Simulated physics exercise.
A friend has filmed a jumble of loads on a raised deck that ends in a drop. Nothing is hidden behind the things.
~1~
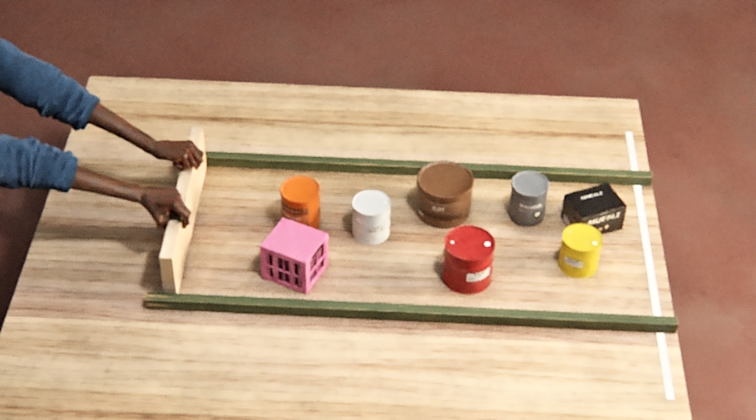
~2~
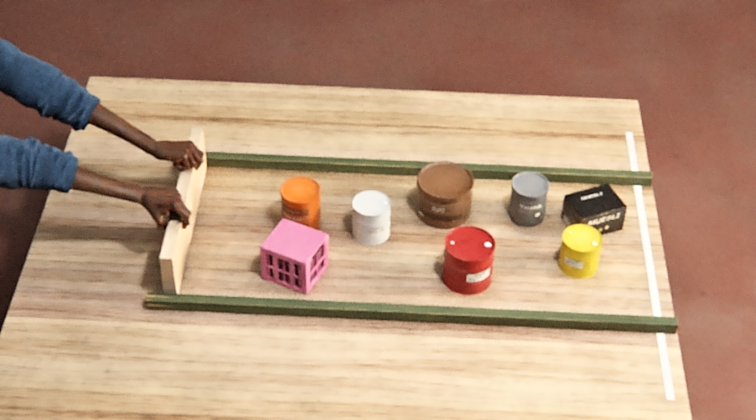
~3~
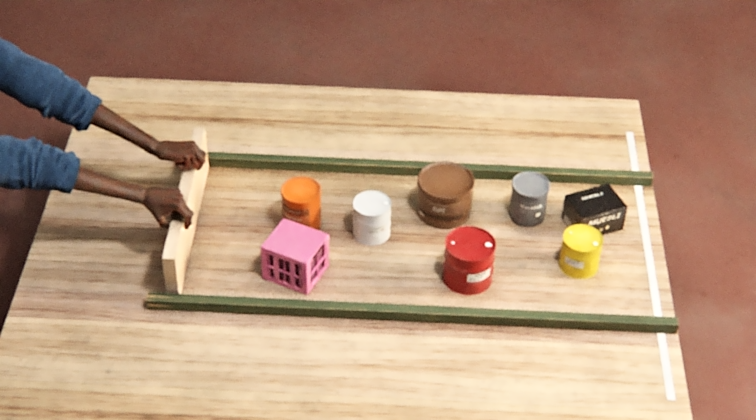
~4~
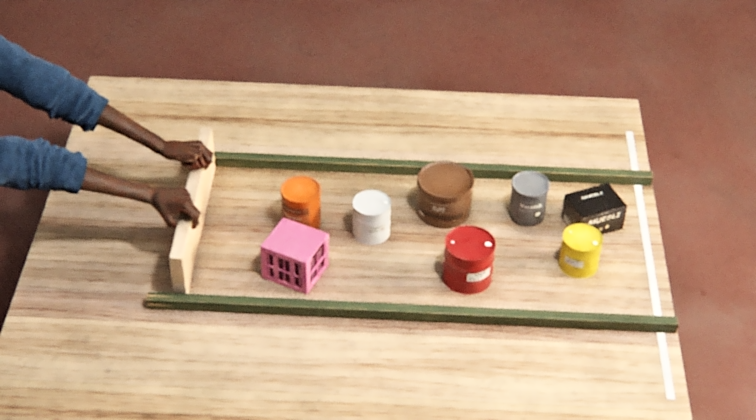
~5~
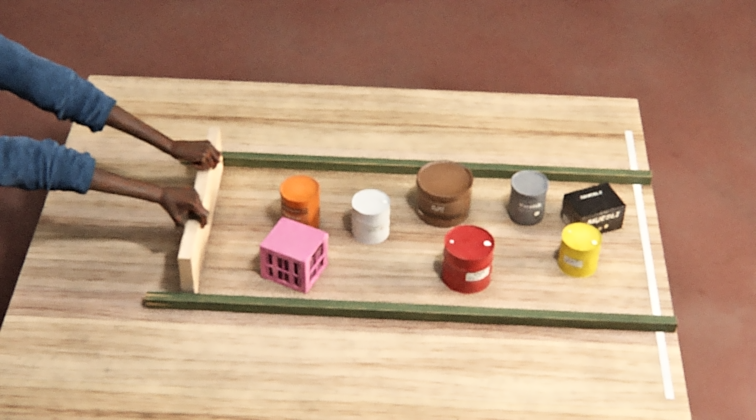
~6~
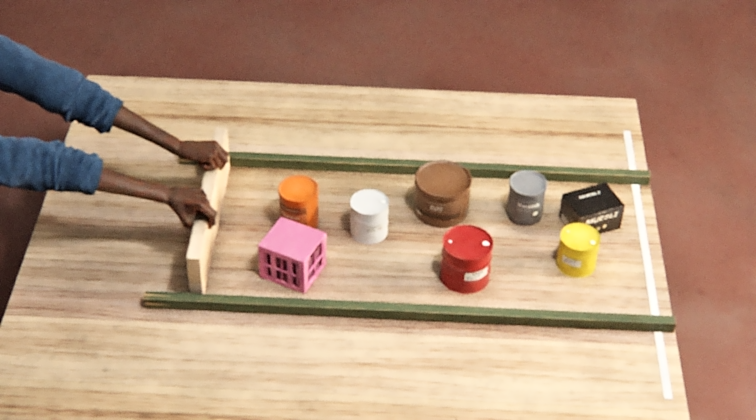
A wooden plank, held upright by two hands in blue sleeves, slides slowly a short way right between two green rails on a wooden table, while the coloured canisters, pink crate and black box ahead of it stay still.
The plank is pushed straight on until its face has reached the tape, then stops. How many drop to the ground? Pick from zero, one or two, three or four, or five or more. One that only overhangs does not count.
As it turns out, the number that fall off is five or more.
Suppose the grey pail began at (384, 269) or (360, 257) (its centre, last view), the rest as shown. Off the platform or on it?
In turn it goes over; tumbles off.
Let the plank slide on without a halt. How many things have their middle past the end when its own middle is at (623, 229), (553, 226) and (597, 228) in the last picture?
In that order 5, 1 and 4.
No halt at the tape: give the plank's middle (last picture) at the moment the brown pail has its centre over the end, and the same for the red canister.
Near (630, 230) and (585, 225).
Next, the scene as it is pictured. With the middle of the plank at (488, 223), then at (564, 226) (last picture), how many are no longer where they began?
By then 8, and 8.
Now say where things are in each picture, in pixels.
Black box (594, 212); yellow canister (580, 251); grey pail (528, 199); plank (184, 210); tape (648, 251), in the first picture.
Yellow canister (580, 252); plank (185, 210), in the second picture.
Grey pail (529, 200); brown pail (445, 195), in the third picture.
Black box (594, 212); red canister (469, 260), in the fourth picture.
Yellow canister (580, 251); orange pail (300, 206), in the fifth picture.
Black box (592, 211); yellow canister (578, 251); grey pail (526, 199); plank (209, 210); tape (646, 250), in the sixth picture.
Early on, none off yet; black box at rest near (592, 211); yellow canister at rest near (578, 251); grey pail at rest near (526, 199).
A while later, none off yet; black box at rest near (592, 211); yellow canister at rest near (578, 251); grey pail at rest near (528, 199).
Further along, none off yet; black box leaning a little near (680, 225); yellow canister travelled well along near (662, 245); grey pail travelled well along near (633, 210).
Finally, the number that fall off is five or more; lost, pink crate, orange pail, white canister, brown pail, red canister, grey pail, yellow canister and black box.
